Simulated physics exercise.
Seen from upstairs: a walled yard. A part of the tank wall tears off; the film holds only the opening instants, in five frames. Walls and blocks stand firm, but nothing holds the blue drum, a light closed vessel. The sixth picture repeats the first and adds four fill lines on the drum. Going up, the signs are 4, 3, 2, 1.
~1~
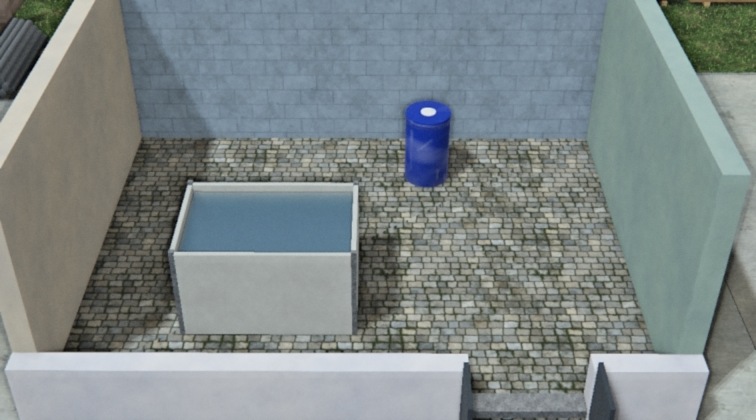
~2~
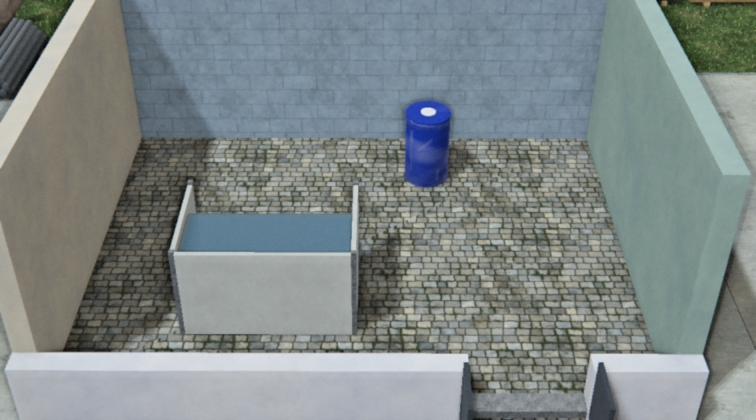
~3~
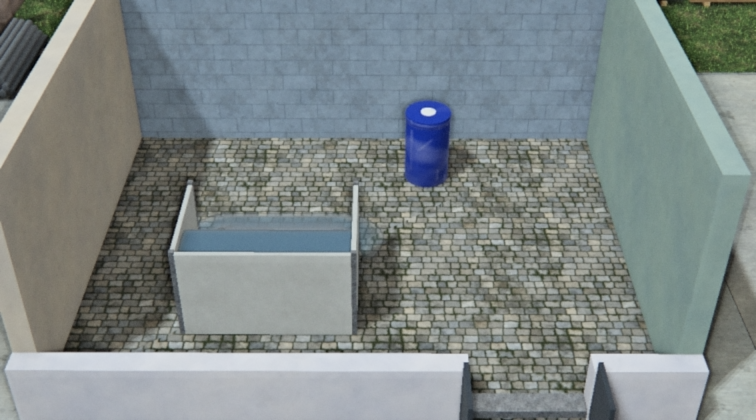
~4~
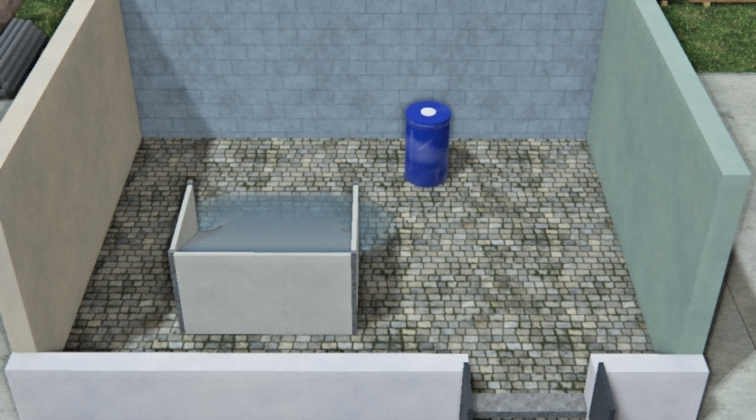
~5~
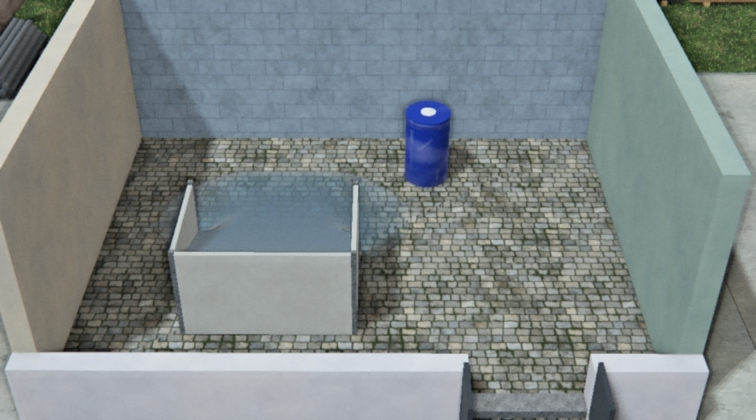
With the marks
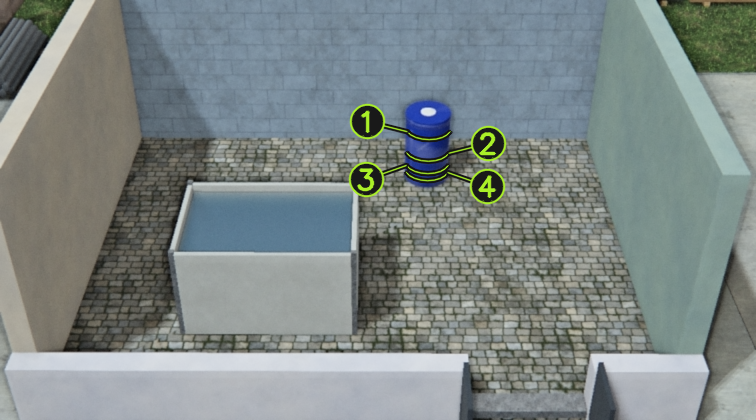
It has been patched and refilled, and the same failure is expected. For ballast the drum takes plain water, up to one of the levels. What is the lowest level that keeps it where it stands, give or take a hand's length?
The limit is 2.
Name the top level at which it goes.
That would be 3.
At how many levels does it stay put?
Two of them.
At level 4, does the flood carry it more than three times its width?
Yes.
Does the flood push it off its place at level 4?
Yes, that goes wrong.
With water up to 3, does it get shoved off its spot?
Yes, it does.
On the marked copy, 1 at (429, 139); 2 at (428, 161); 3 at (427, 173); 4 at (427, 180); from the bottom up 4, 3, 2, 1.
Choosing 1, it does not move.
Choosing 2, it does not move.
Choosing 3, it is pushed about its own width away.
Choosing 4, it is pushed about 5 times its own width away.
